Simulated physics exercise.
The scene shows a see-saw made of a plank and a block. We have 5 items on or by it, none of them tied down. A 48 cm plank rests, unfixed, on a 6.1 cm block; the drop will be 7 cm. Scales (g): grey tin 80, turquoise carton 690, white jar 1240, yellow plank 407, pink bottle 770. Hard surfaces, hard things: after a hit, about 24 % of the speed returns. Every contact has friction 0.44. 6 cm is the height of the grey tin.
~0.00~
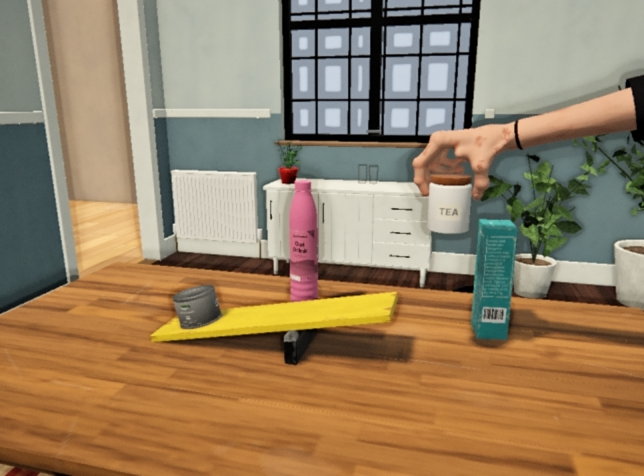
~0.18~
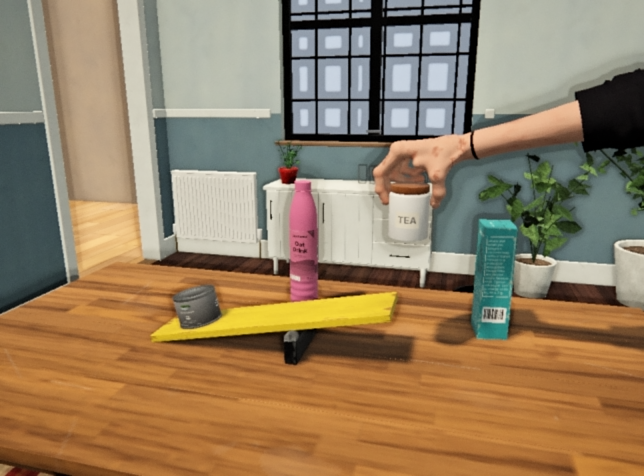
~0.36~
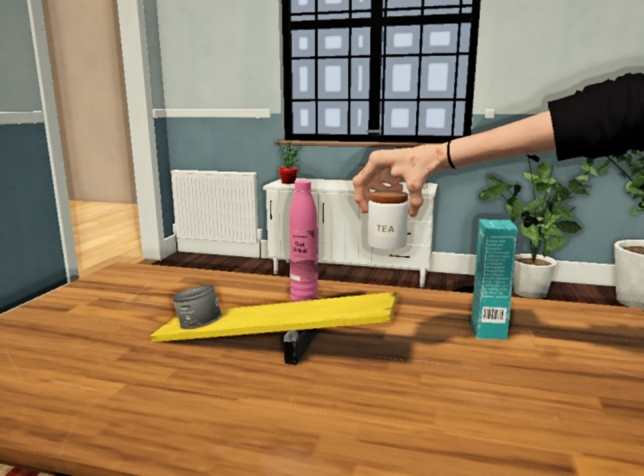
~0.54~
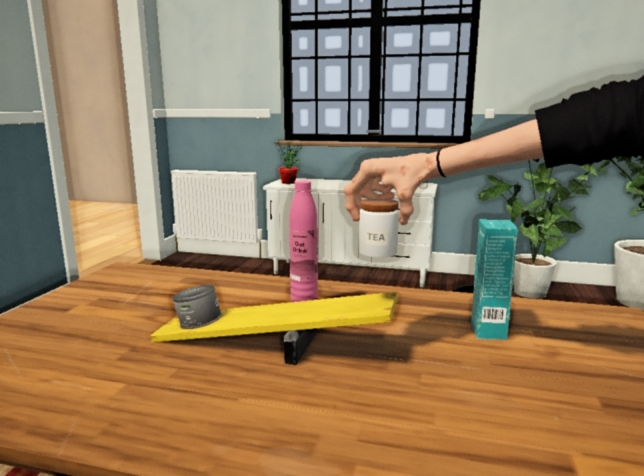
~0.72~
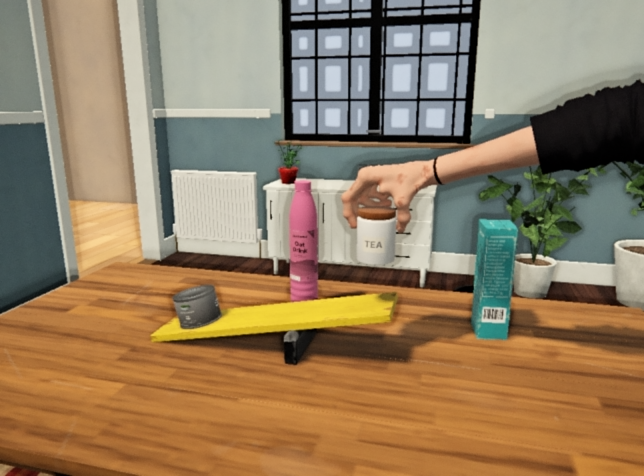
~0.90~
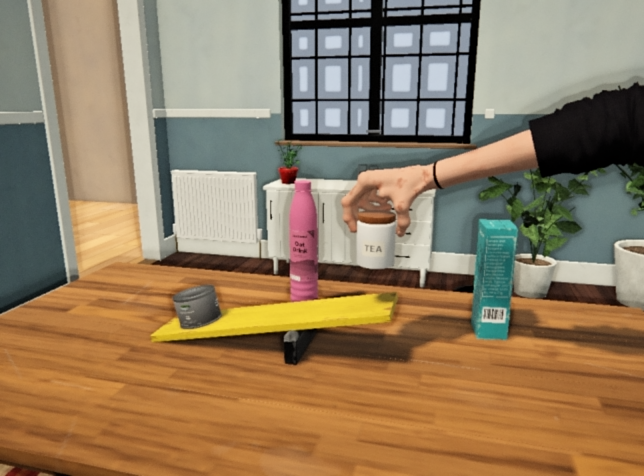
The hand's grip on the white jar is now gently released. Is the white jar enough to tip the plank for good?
Observed: Plank unchanged.
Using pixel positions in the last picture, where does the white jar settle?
It ends near (429, 347).
By 1.20 s, plank at 21°, tipped the other way; white jar tilted 10° near (374, 315); grey tin tilted 34°.
By 1.30 s, plank at 22°, tipped the other way; white jar tilted 41° near (399, 331); grey tin on its side.
By 1.40 s, plank at 19°, tipped the other way; white jar on its side near (427, 346); grey tin on its side.
By 1.60 s, plank at 11°, leaning as at the start; white jar on its side near (430, 346); grey tin upside down.
When it is over (2.3 s), plank at 12°, leaning as at the start; lying over on the table or plank, grey tin and white jar; the other 3 within 4 cm of the start. End places, in pixels of the last picture, white jar near (430, 347). The plank finishes with the same end low.
